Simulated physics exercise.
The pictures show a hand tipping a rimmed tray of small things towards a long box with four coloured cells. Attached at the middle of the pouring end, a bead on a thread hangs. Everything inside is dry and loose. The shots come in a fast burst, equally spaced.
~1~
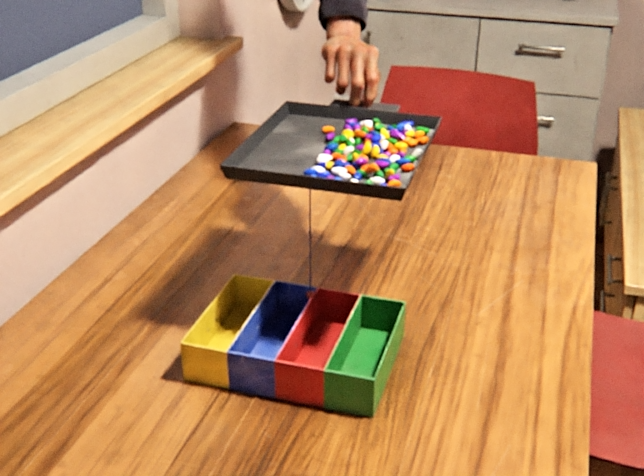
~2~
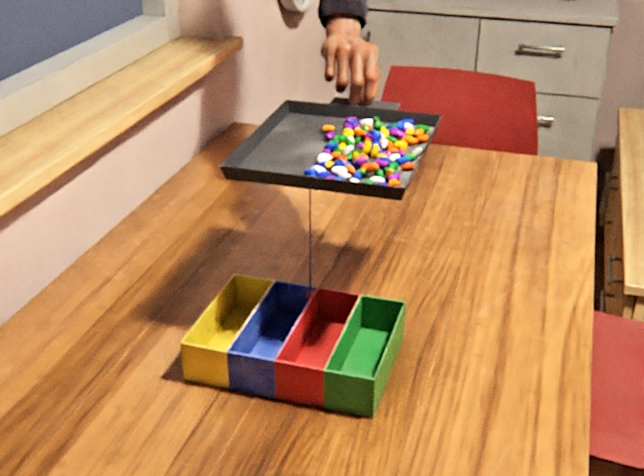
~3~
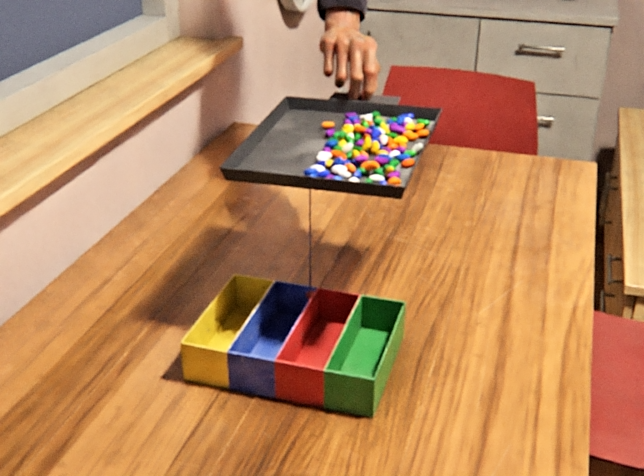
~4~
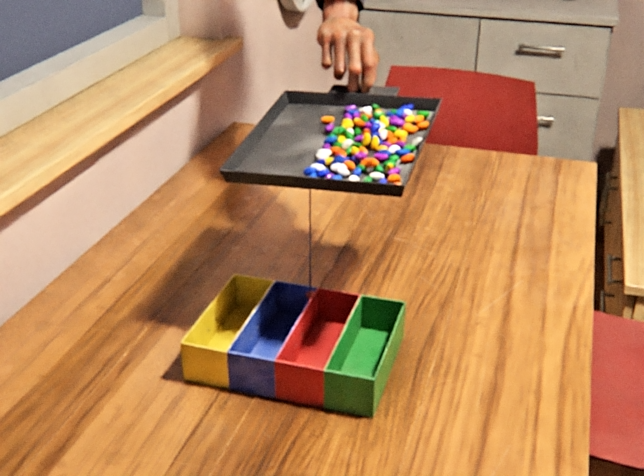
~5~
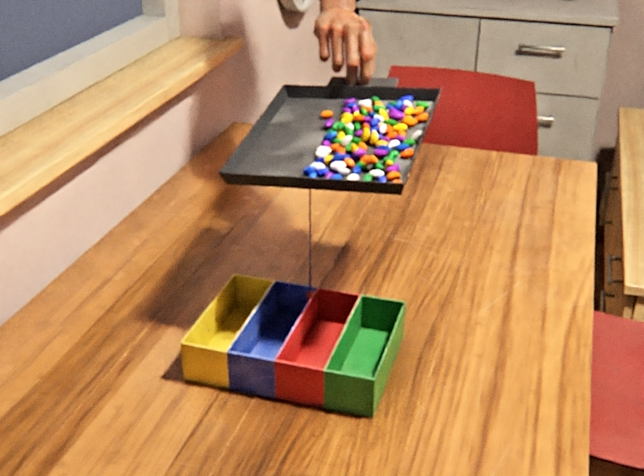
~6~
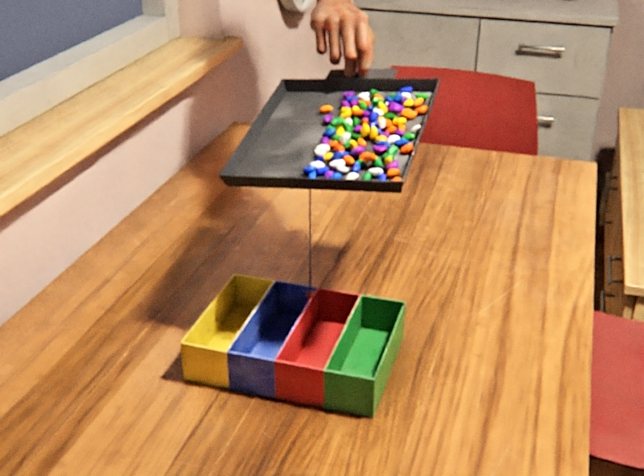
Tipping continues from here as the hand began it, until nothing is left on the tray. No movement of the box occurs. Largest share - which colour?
Yellow cell.
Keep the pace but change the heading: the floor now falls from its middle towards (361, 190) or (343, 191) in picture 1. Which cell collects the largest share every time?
Try 1 - that green cell / try 2 - that green cell.
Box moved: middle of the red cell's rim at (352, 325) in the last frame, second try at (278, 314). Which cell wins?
The first placing favours yellow, while the second favours the blue one.
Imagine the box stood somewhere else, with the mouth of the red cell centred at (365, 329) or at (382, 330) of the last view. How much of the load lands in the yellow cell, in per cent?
Approximately 20 percent, followed by approximately 10 percent.
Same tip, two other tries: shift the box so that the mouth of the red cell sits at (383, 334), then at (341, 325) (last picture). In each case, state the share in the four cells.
First try: Around 10 percent; second try: Around 50 percent.
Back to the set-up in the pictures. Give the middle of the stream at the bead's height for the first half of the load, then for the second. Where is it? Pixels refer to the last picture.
At (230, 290) for the first part, then at (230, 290) for the others.
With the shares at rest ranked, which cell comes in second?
Second: That blue cell.
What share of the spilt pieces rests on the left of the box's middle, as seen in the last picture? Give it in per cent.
Around 100 %.
Soon, tray tipped steeply; nearly all on the tray; a stray few in the yellow cell; a stray few falling or outside the box.
A while on, tray tipped right over; about half on the tray; a stray few in the yellow cell; a stray few in the blue cell; about half falling or outside the box.
Towards the end, tray tipped past a quarter turn; about two thirds in the yellow cell; about a quarter in the blue cell; a stray few in the red cell; a small part falling or outside the box.
Finally, tray tipped past a quarter turn; about two thirds in the yellow cell; about a quarter in the blue cell; a stray few in the red cell; none in the green cell; a small part outside the box.
